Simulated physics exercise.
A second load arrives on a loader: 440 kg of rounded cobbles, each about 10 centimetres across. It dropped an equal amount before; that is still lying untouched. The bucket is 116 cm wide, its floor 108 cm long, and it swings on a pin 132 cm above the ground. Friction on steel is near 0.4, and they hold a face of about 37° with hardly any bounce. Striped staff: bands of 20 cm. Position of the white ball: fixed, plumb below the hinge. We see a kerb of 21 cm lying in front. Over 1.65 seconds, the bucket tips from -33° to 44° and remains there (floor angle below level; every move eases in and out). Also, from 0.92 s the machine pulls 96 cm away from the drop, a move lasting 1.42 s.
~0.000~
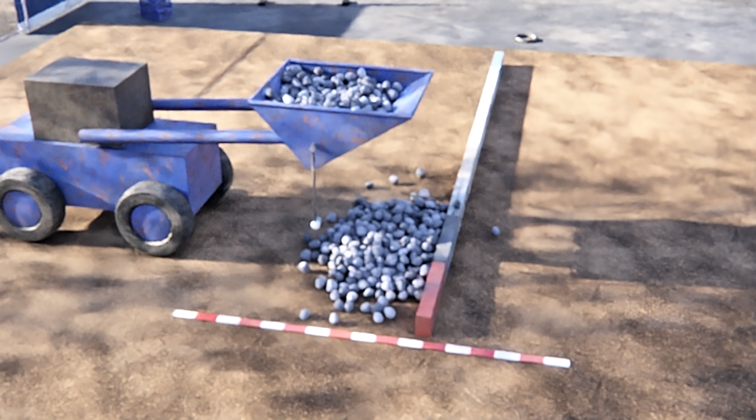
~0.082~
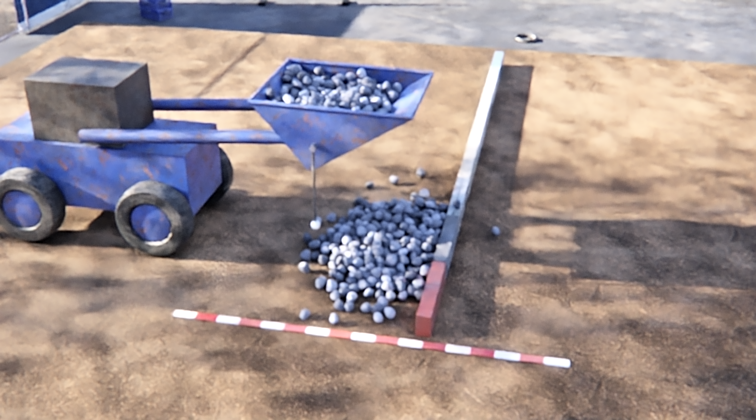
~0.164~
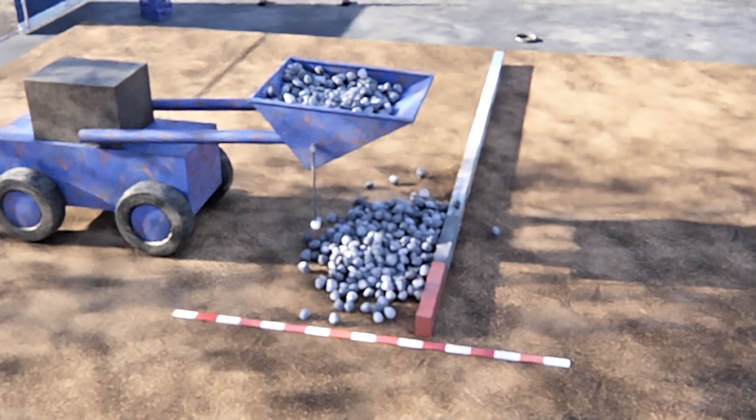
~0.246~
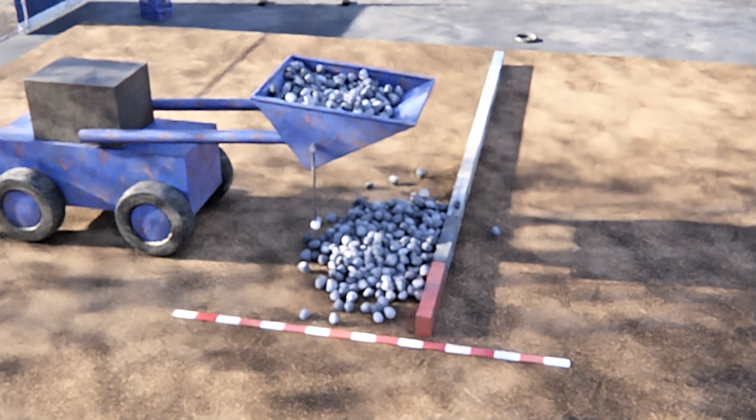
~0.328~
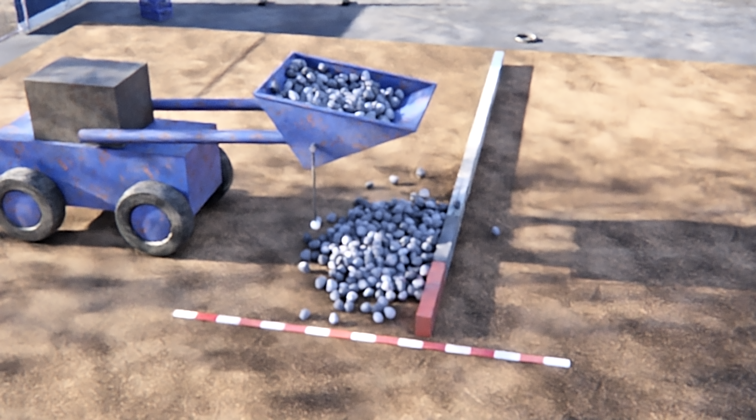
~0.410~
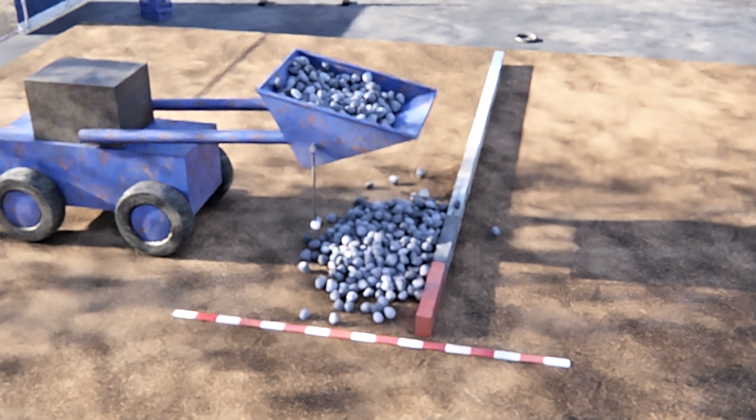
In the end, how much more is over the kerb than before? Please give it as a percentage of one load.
By the end about 2 per cent more lies there.
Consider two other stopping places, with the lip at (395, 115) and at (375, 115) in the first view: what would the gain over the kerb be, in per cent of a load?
Near 0 in a hundred, then near 0 in a hundred.
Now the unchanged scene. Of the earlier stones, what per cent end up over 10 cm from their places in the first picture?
Near 15 per cent, I reckon.
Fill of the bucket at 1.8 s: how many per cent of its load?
Close to 10 in a hundred is still held.
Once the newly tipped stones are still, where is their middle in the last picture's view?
Roughly at pixel (371, 232).
After 1.2 s the floor is at 32°; in per cent of one load, 97 in the bucket, 103 on this side of the kerb; the foremost stones are at (443, 247).
After 1.8 s the floor is at 44°; in per cent of one load, 10 in the bucket, 190 on this side of the kerb, 1 over the kerb; the foremost stones are at (456, 224).
After 2.8 s the floor is at 44°; in per cent of one load, 0 in the bucket, 198 on this side of the kerb, 2 over the kerb; the foremost stones are at (493, 236).
After 5.6 s the floor is at 44°; in per cent of one load, 0 in the bucket, 198 on this side of the kerb, 2 over the kerb; the foremost stones are at (493, 236). Net gain over the kerb, 2.
